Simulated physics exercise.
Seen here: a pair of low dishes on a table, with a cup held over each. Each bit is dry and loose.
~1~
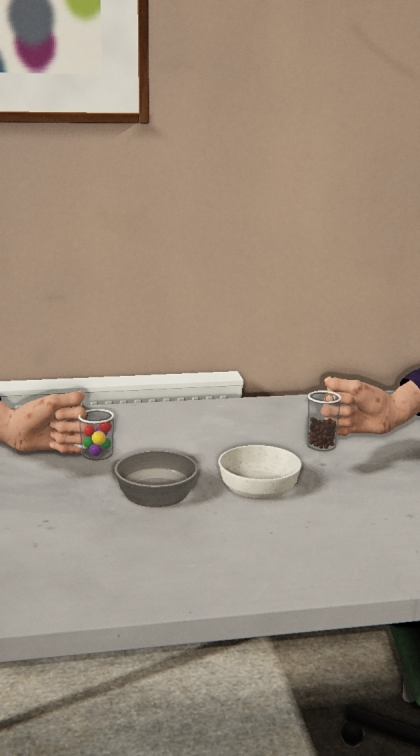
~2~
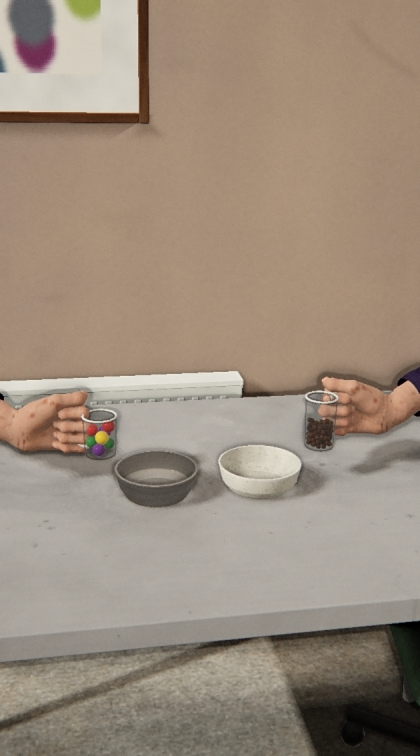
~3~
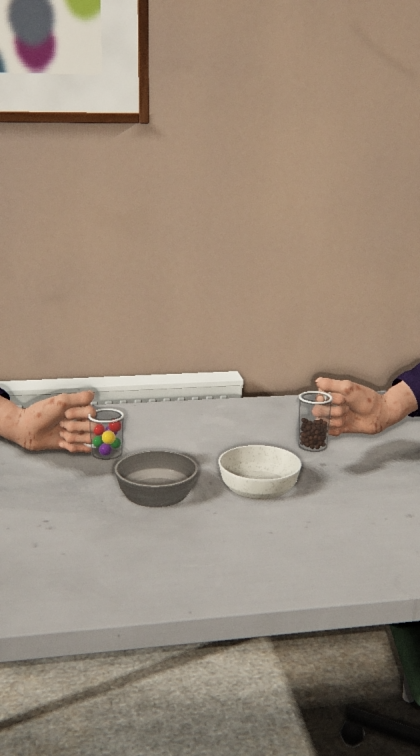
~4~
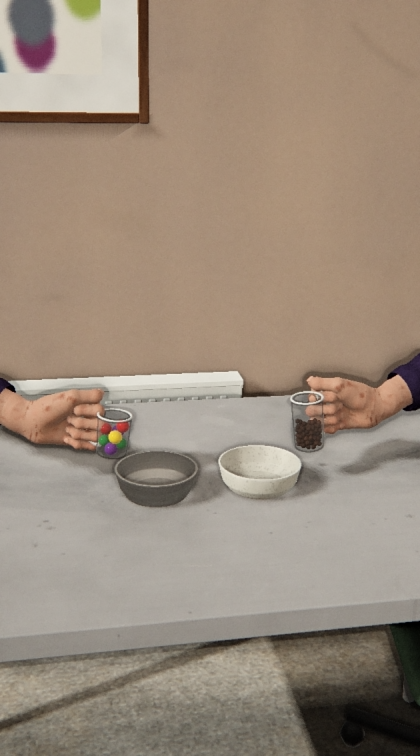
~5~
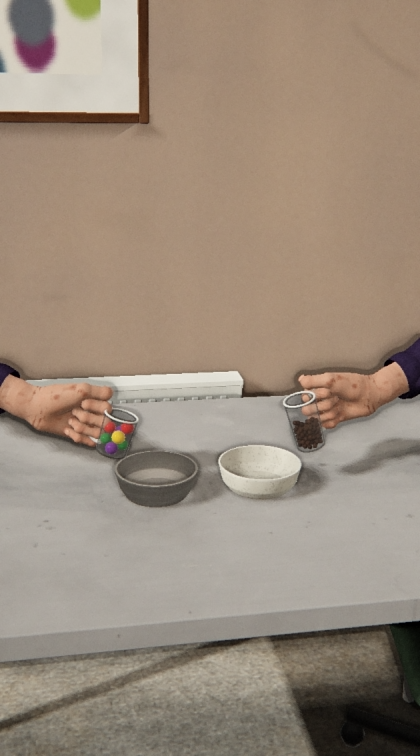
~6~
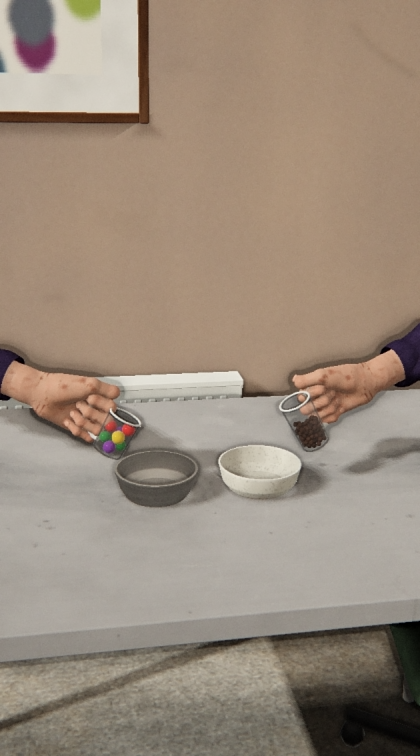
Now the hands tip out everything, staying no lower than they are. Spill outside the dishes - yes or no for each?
Spill - on the left the dish: No, right: No.
Then, 0.39 s after the last picture, left, all still in the cup; right, all still in the cup.
Then, 0.81 s after the last picture, left, all still in the cup; right, all still in the cup.
Then, 1.30 s after the last picture, left, all in the dish; right, a stray few still in the cup, nearly all in the dish, a stray few in the air.
By the end, left, all in the dish, none outside the dish; right, all in the dish, none outside the dish.
